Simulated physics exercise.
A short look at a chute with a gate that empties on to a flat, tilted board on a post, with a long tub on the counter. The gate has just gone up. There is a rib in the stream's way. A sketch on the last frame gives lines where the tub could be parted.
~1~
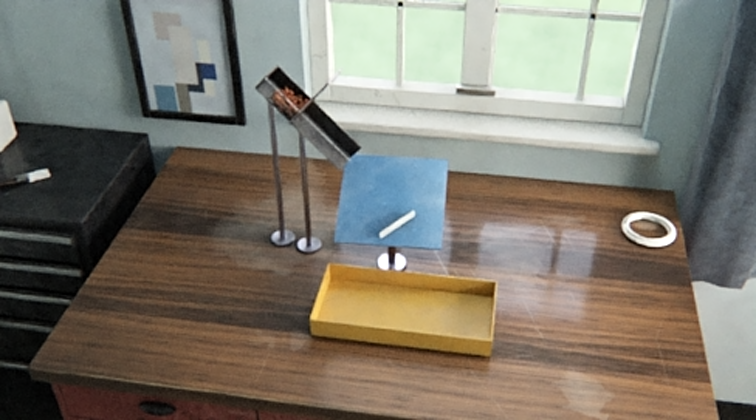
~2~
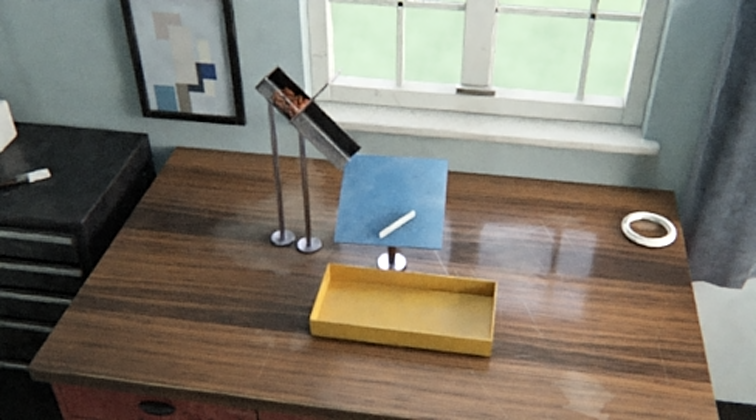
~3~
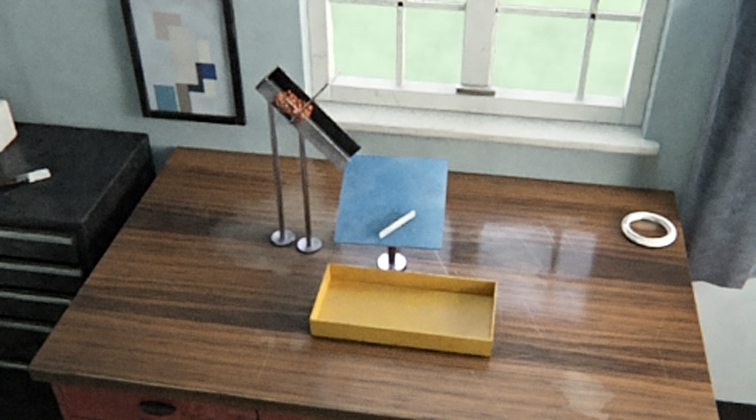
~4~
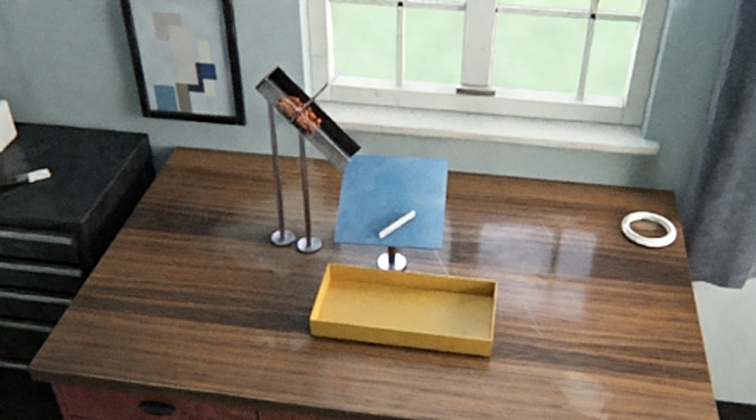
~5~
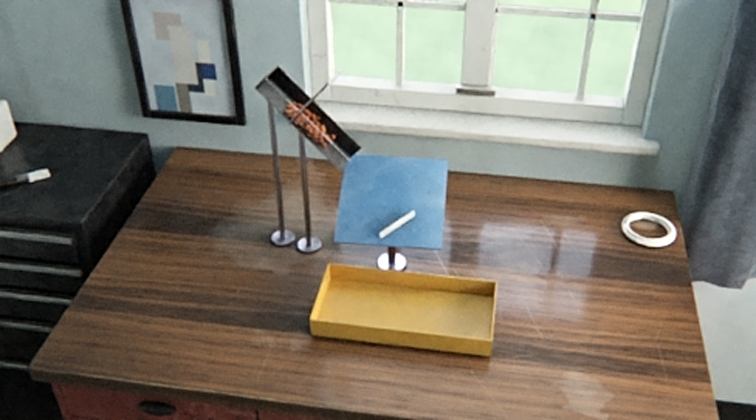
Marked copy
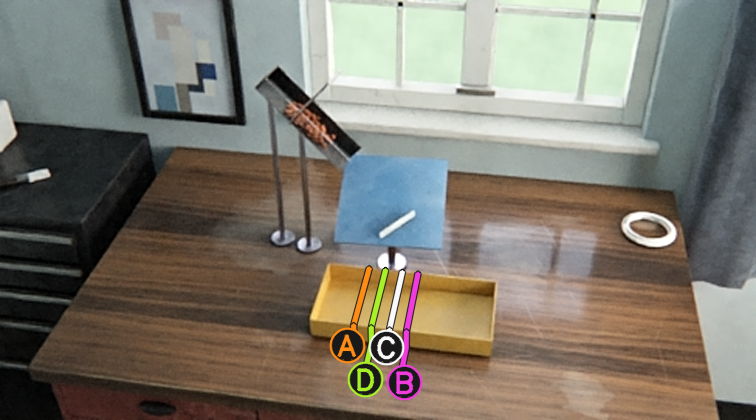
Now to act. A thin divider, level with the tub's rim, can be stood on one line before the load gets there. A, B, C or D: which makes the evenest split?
Line A does it best.
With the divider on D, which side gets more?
The left side.
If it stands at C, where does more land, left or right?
Left.
On the marked copy, line A crosses the front rim at (353, 324); line B crosses the front rim at (406, 330); line C crosses the front rim at (389, 328); line D crosses the front rim at (371, 326).
With A, of what is caught, about half on the left of the divider, about half on the right.
With B, of what is caught, nearly all on the left of the divider, a small part on the right.
With C, of what is caught, nearly all on the left of the divider, a small part on the right.
With D, of what is caught, nearly all on the left of the divider, a small part on the right.
